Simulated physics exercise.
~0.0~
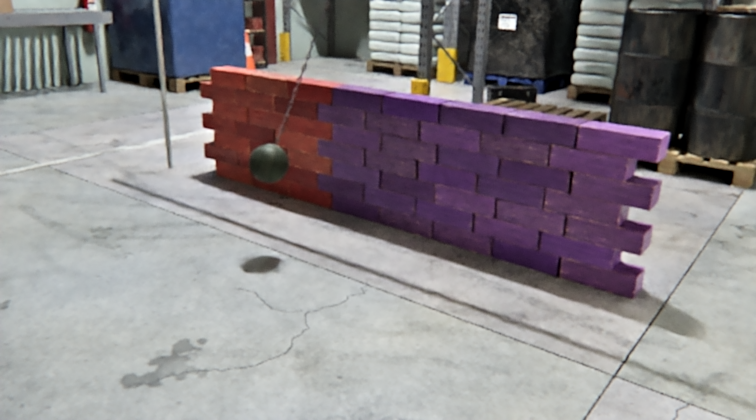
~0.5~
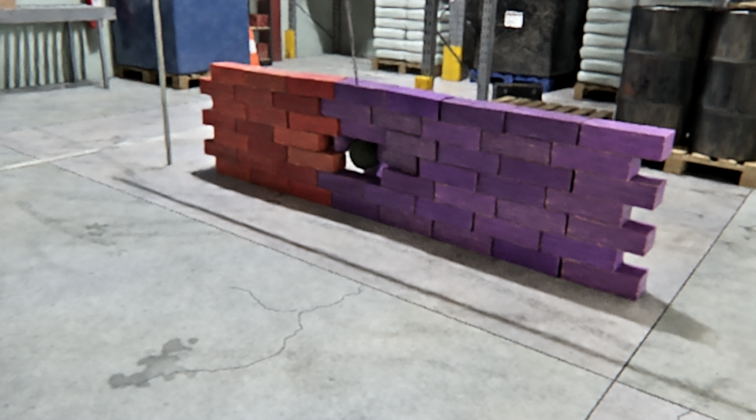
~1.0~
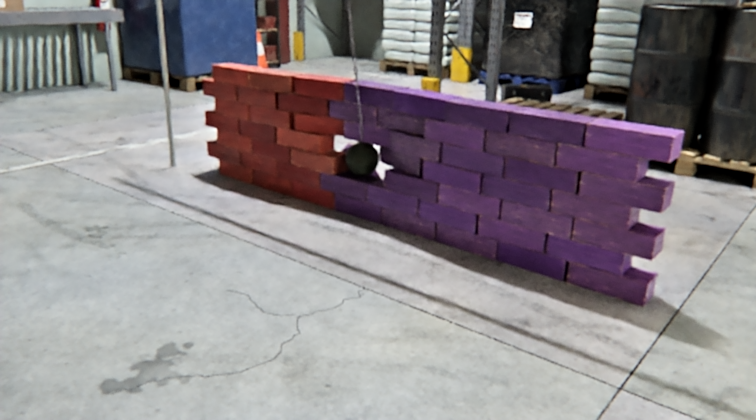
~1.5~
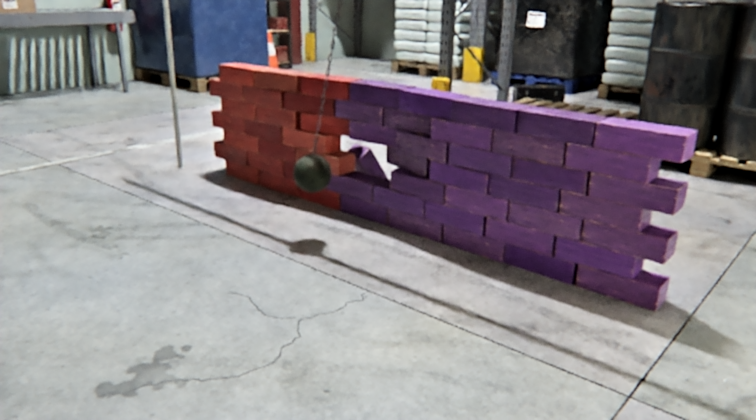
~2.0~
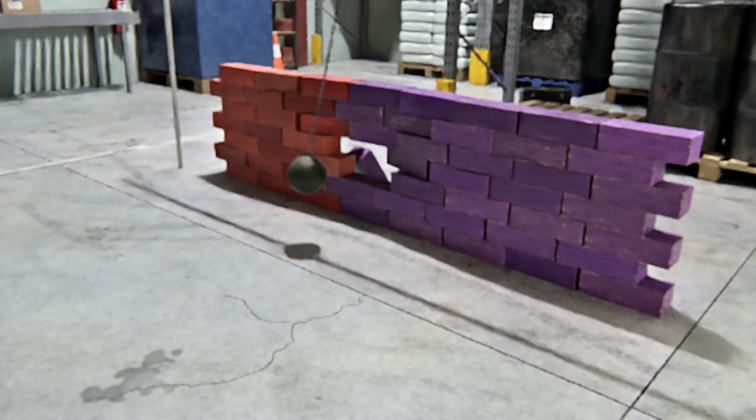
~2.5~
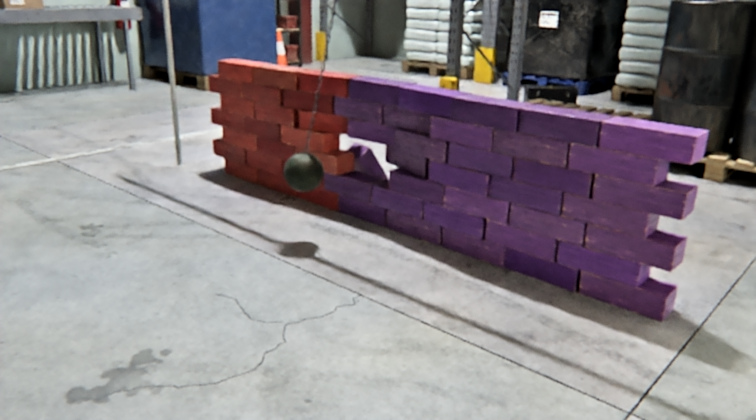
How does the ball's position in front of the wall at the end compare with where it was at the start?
It started in front of the middle of the red section. By the end it was a little farther right, still in front of the red blocks but closer to where the purple ones begin.
